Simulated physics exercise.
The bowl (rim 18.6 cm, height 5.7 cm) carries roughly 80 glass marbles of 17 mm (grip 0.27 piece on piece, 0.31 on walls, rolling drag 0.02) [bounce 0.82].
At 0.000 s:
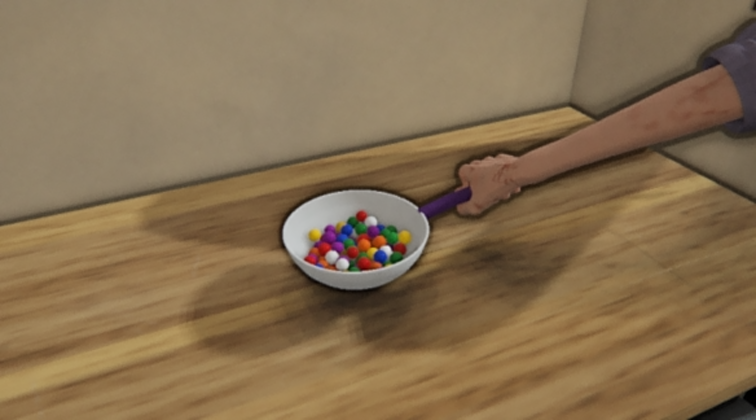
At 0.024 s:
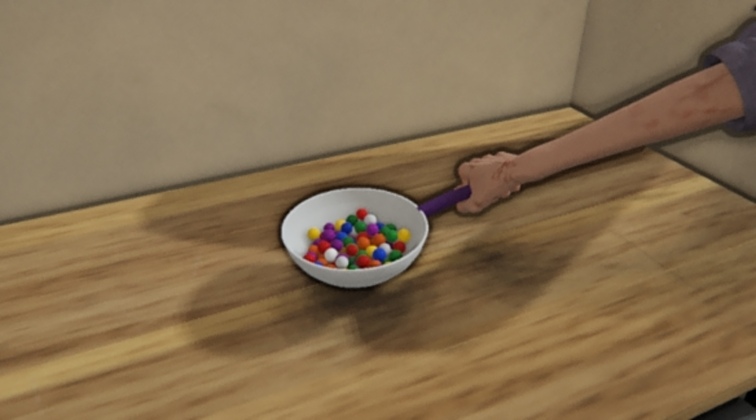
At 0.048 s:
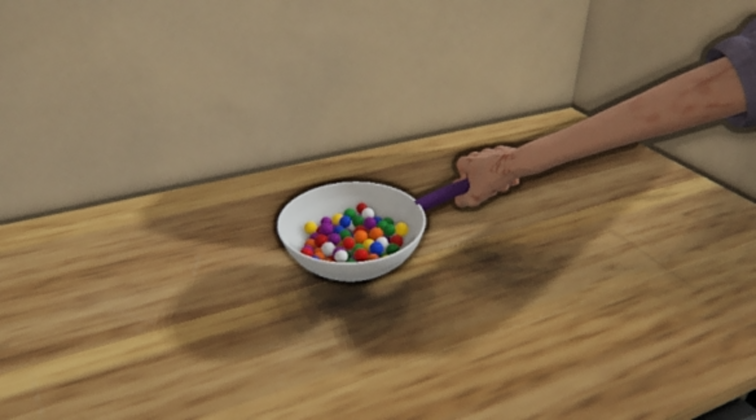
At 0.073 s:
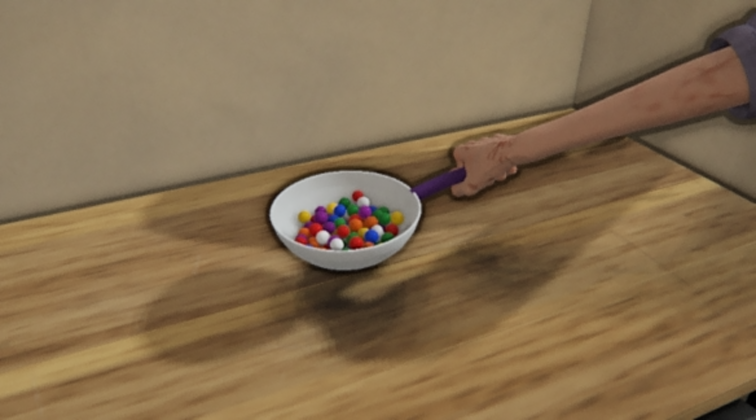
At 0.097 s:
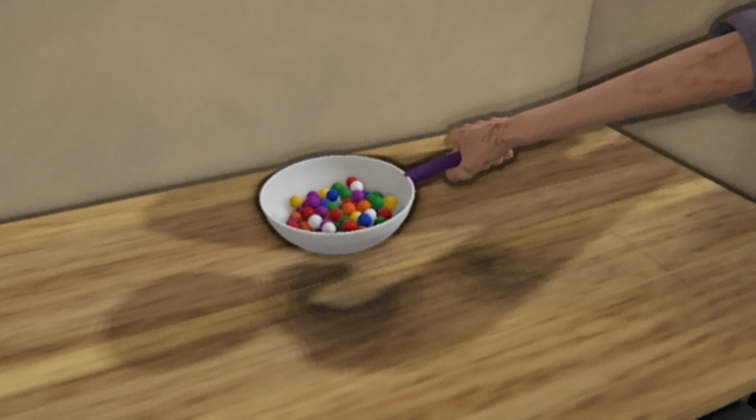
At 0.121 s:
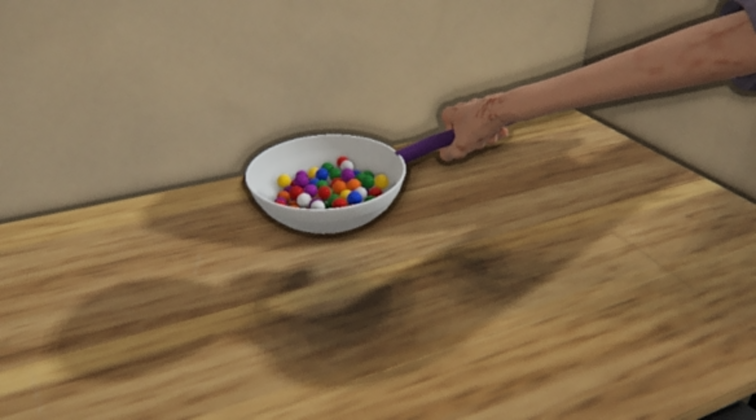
A white bowl with a purple handle, filled with small multicoloured balls, sits low over a wooden surface, gripped by a hand reaching in from the right. The hand raises it, barely at first and then faster, drifting slightly left while the bowl stays level and its shadow spreads below.
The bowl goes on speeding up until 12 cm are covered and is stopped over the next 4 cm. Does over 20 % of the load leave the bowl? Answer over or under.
Share that leaves it, set against 20 %: Over.
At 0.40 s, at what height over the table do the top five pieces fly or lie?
About 29 cm.
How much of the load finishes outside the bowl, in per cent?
About 95 per cent.
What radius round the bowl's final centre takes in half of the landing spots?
Roughly 24 cm.
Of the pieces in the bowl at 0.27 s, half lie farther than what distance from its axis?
Roughly 6.5 cm.
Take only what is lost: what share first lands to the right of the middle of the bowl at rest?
Roughly 0 per cent.
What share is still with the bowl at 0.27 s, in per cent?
Roughly 30 per cent.
Then, at 0.27 s, bowl 30 %, in the air 70 %; middle of the pieces not yet landed near (242, 87).
Then, at 0.40 s, bowl 5 %, in the air 95 %; middle of the pieces not yet landed near (175, 140).
After 0.51 s, bowl 5 %, in the air 95 %; middle of the pieces not yet landed near (148, 274).
After 0.62 s, bowl 5 %, fallen left of where it stops 95 %; middle of the pieces not yet landed near (265, 209).
By 2.2 s all is still; fallen left of where it stops 95 %.
